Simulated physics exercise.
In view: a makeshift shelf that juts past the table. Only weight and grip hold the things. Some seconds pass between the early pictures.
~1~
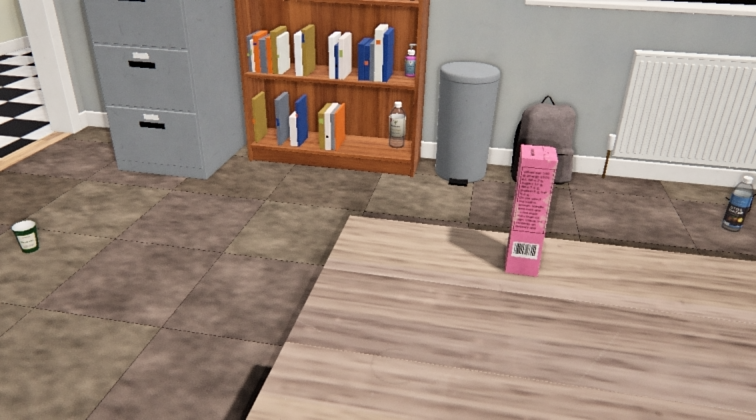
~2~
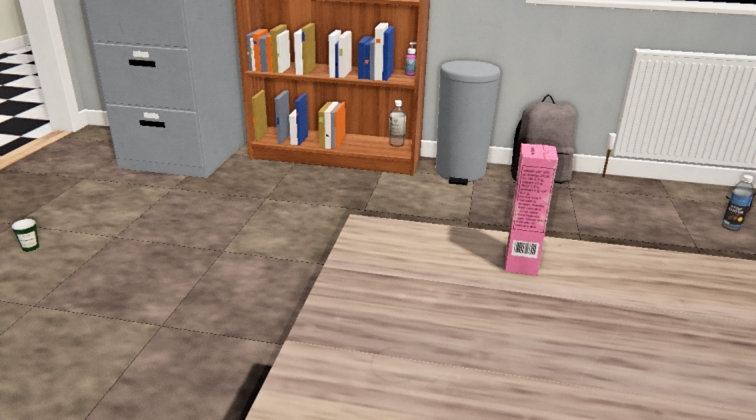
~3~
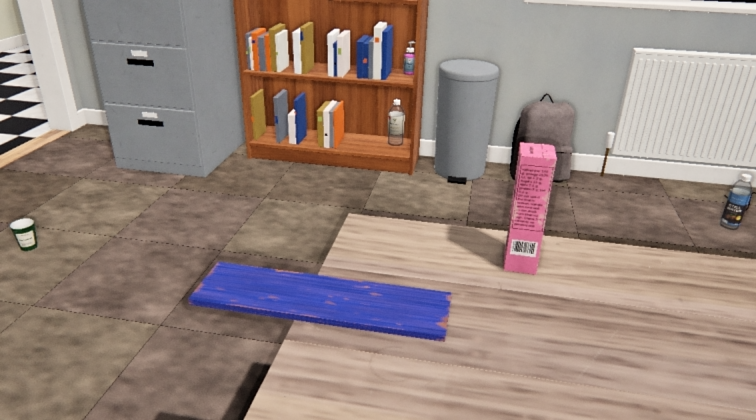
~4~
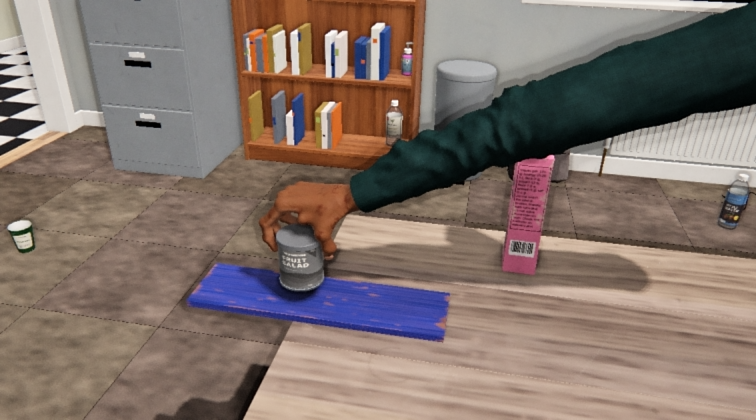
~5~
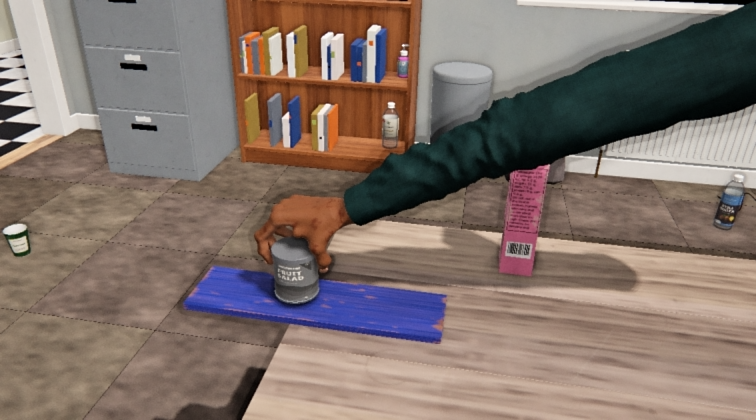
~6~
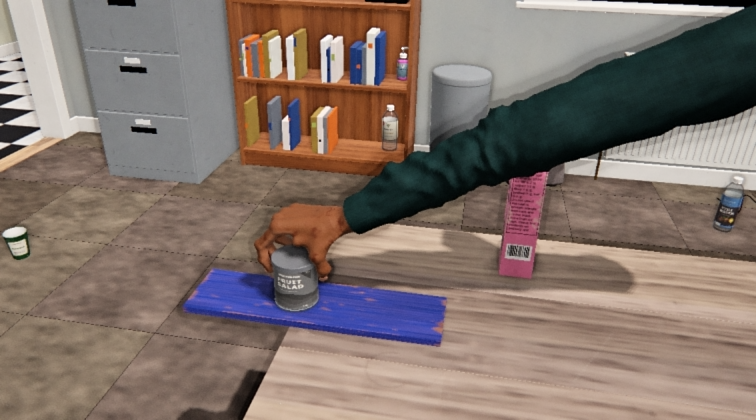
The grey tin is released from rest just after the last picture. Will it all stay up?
In the end the plank keeps its balance.
Then, 0.40 s after the last picture, nothing has stirred.
Then, 0.80 s after the last picture, grey tin resting near (296, 278).
At rest, all 3 in place. Seen from the same camera at the end, grey tin near (296, 278). The plank stays on the table.
